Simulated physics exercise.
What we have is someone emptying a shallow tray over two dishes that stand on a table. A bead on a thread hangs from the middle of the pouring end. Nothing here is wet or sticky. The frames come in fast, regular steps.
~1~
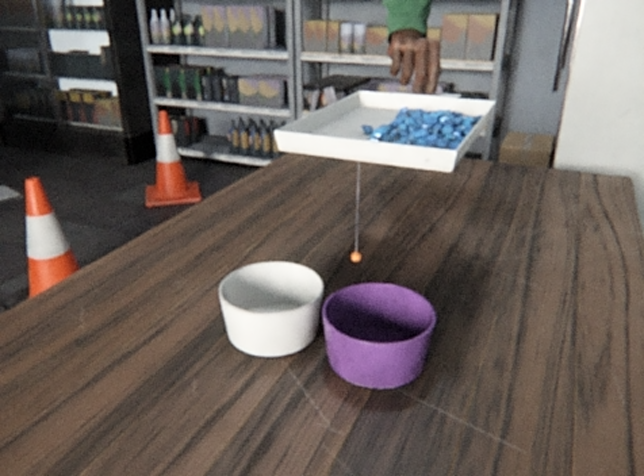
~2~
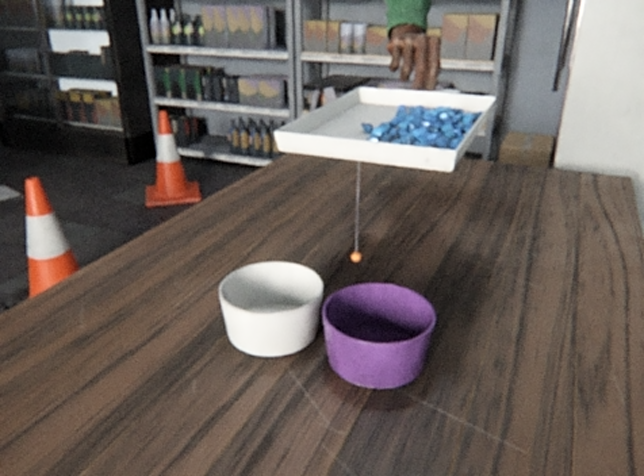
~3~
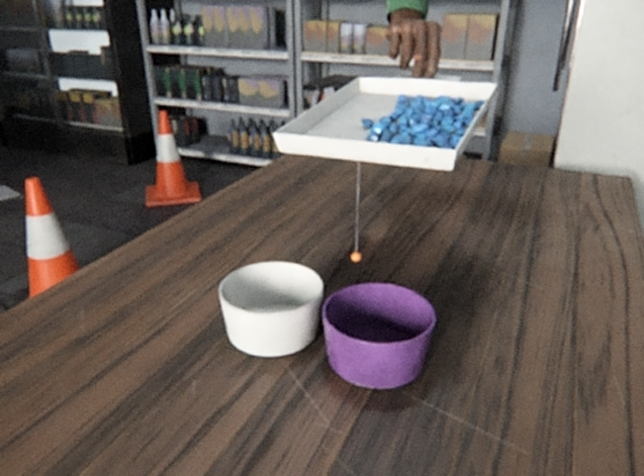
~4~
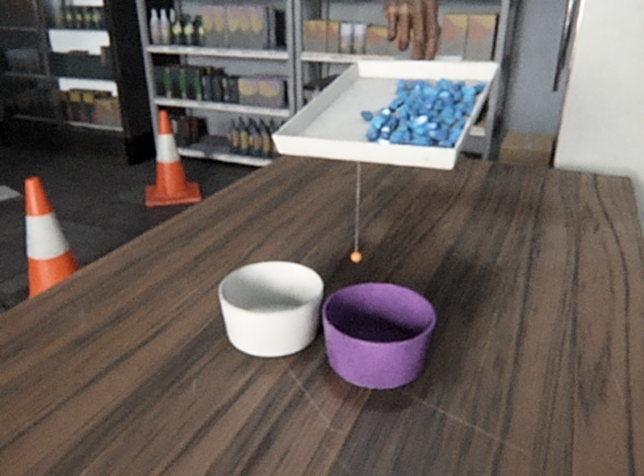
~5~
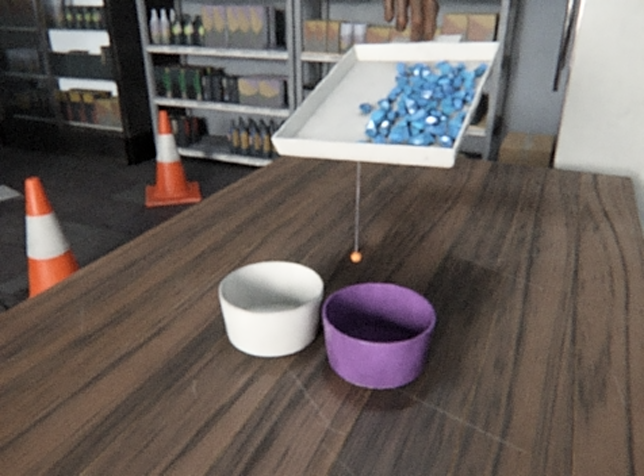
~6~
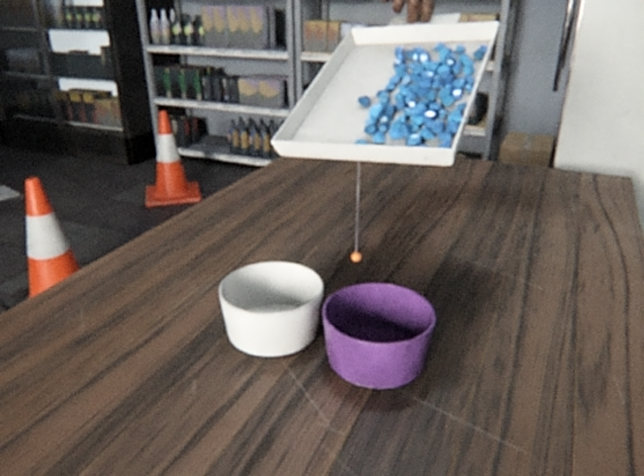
A hand raising the back of a shallow white tray of blue stones, tilting it steadily above white and purple dishes.
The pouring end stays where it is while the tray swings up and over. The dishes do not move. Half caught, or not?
The two hold the larger part of the load.
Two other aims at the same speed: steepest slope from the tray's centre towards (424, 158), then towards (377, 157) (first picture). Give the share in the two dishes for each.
First some 30, then 80 per cent.
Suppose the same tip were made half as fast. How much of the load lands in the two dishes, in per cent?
Near 90 %.
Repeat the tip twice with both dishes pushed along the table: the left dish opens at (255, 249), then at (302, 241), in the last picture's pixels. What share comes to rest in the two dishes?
About 30 and 0 per cent.
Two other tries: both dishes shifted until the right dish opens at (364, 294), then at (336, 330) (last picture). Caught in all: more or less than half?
One: The larger part. Two: Less than half.
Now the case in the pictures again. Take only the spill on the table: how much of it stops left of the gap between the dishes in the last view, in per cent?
Some 50 per cent.
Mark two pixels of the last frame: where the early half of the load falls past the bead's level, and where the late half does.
The first part at (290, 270); the rest at (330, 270).
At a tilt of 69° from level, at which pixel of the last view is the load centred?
Close to (350, 139).
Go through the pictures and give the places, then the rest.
The first picture shows corners of the pouring end at (280, 131) and (453, 150), level; middle of the load at (425, 131), aquarium stones; left dish at (246, 331); right dish at (359, 361); bead on its thread at (356, 257).
The second picture shows corners of the pouring end at (279, 131) and (453, 150), level; middle of the load at (425, 129).
The third picture shows corners of the pouring end at (279, 132) and (452, 149), tipped barely, lowest at the left corner; middle of the load at (426, 122).
The fourth picture shows corners of the pouring end at (278, 135) and (452, 148), tipped a little, lowest at the left corner; middle of the load at (426, 112).
The fifth picture shows corners of the pouring end at (277, 137) and (451, 148), tipped clearly, lowest at the left corner; middle of the load at (425, 102).
The sixth picture shows corners of the pouring end at (276, 139) and (450, 147), tipped clearly, lowest at the left corner; middle of the load at (424, 92), a small part on the move; left dish at (246, 331); right dish at (359, 361).
Soon, tray tipped steeply; nearly all on the tray; a small part in the air.
A while on, tray tipped past a quarter turn; a small part on the tray; about a quarter in the right dish; about a third in the left dish; a small part outside both; about a quarter in the air.
Towards the end, tray tipped past a quarter turn; about a third in the right dish; about half in the left dish; a small part outside both.
Finally, tray tipped past a quarter turn; about a third in the right dish; about half in the left dish; a small part outside both.
